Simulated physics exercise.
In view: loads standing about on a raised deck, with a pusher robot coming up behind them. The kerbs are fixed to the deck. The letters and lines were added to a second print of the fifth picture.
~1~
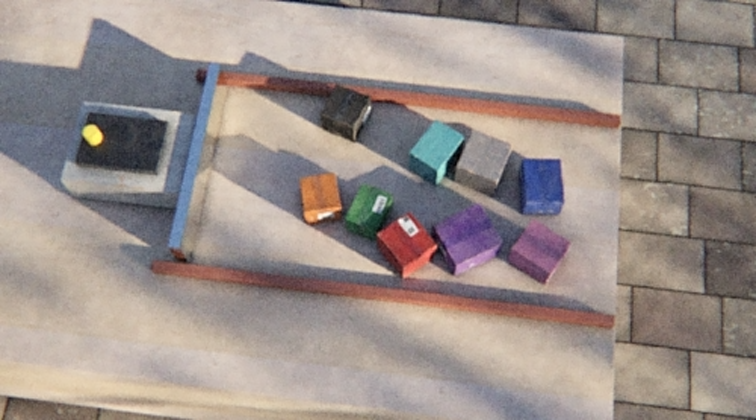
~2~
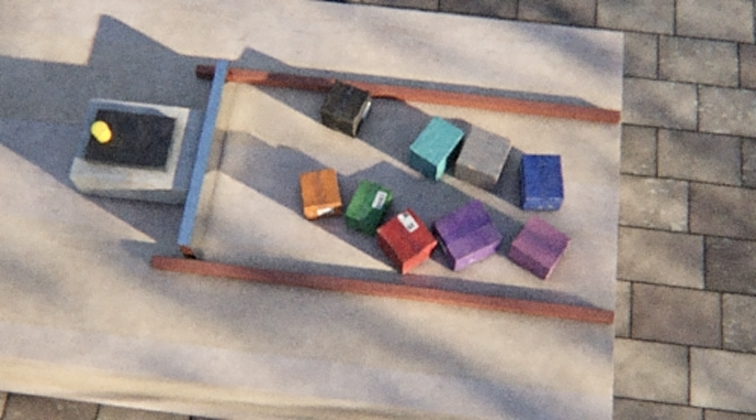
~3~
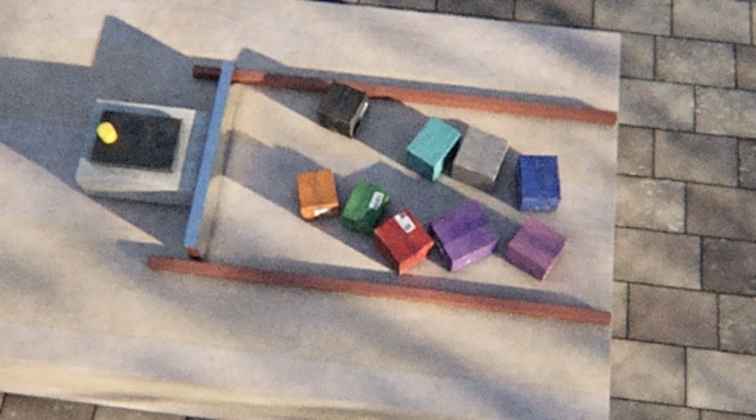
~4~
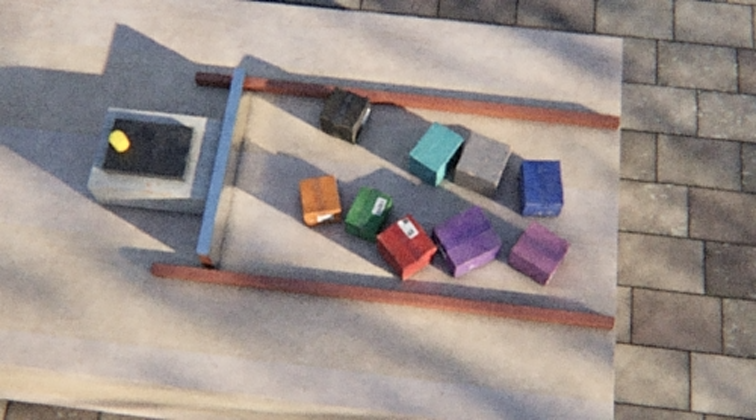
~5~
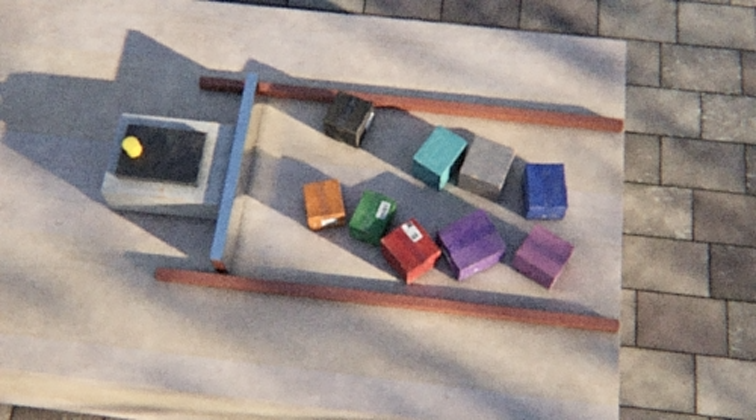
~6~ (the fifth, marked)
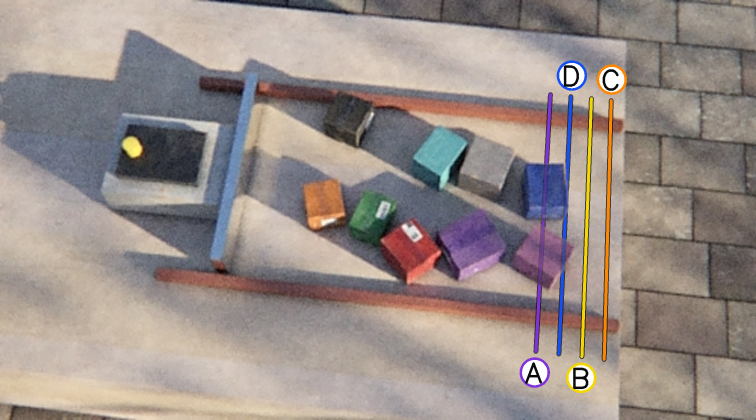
To begin with, a pale robot with a dark top and a yellow knob sits behind a blue bar at the left of a raised deck, with colourful boxes scattered between two red rails. The robot and bar then creep a short way right together, while the boxes stay put, still untouched.
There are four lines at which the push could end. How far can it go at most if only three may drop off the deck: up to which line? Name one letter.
No farther than A.
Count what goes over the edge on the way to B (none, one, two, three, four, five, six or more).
In all, five.
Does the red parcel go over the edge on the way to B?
No.
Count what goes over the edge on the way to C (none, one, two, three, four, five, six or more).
In all, six or more.
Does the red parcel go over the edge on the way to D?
No.
On the marked copy, A at (544, 216); B at (587, 220); C at (608, 222); D at (565, 218).
With A. Early on, robot (278, 167); black box (382, 121); red parcel (421, 258).
Further on, robot (390, 179); pink box (576, 266); blue box (572, 195).
At the end, robot (477, 188); pink box over the edge; blue box over the edge; two fallen.
As for the rest, B drops five; C drops nine; D drops four.
